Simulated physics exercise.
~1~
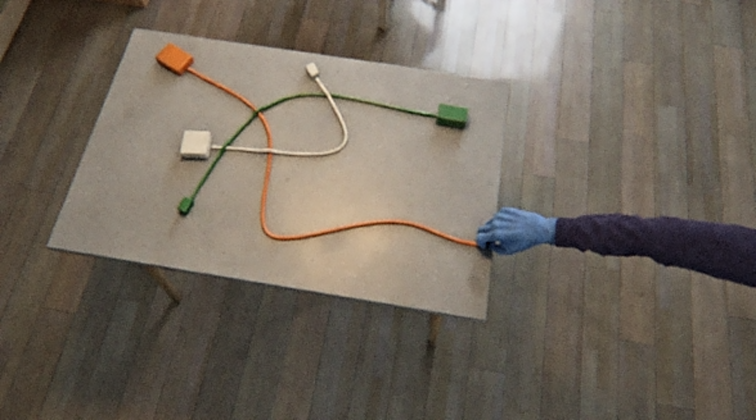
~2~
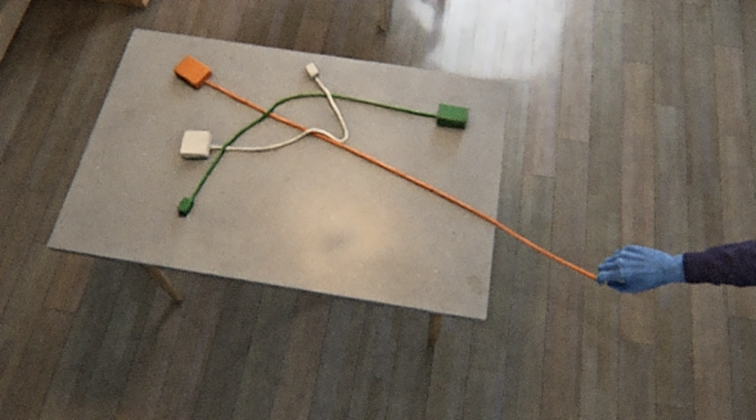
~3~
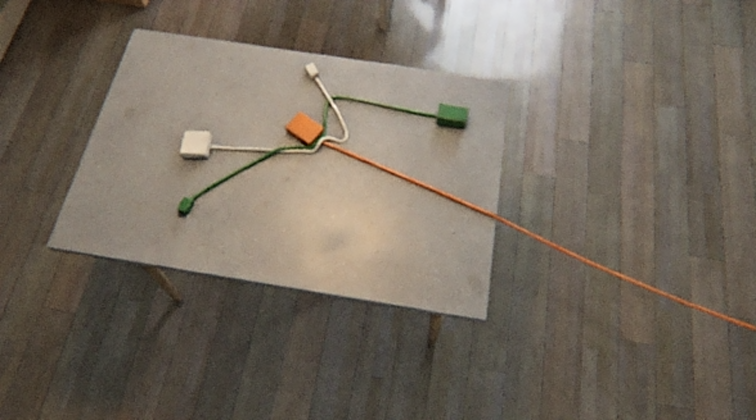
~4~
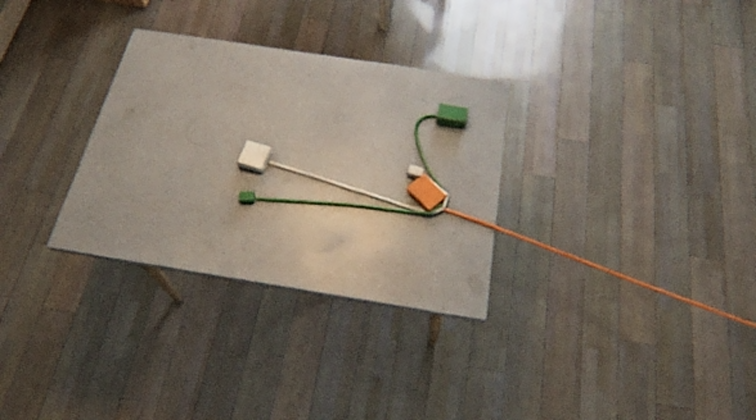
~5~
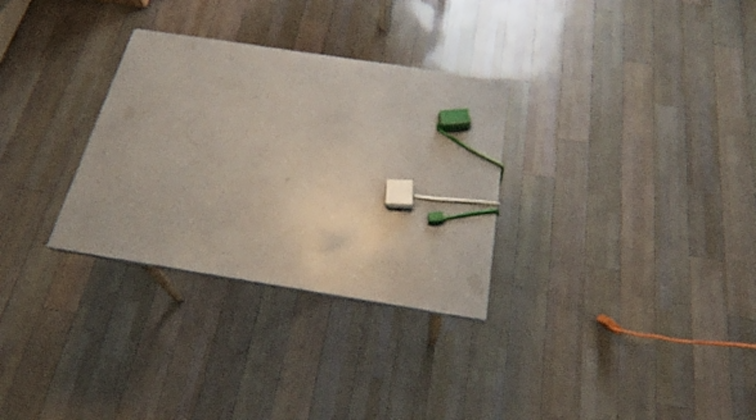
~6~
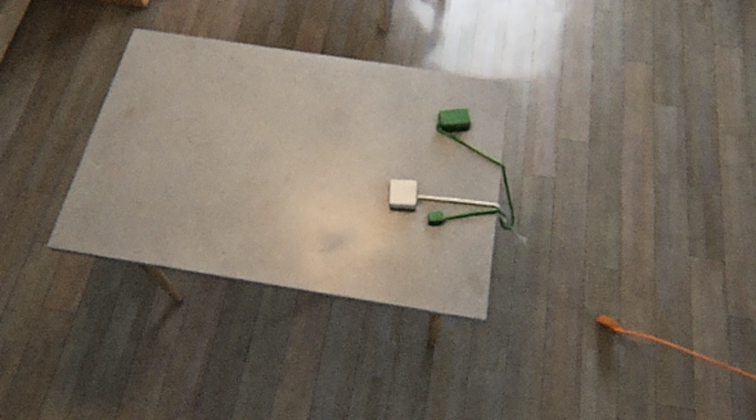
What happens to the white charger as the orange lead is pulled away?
It leaves its starting place and is dragged to the right across the table, ending near the right edge but still on the tabletop.
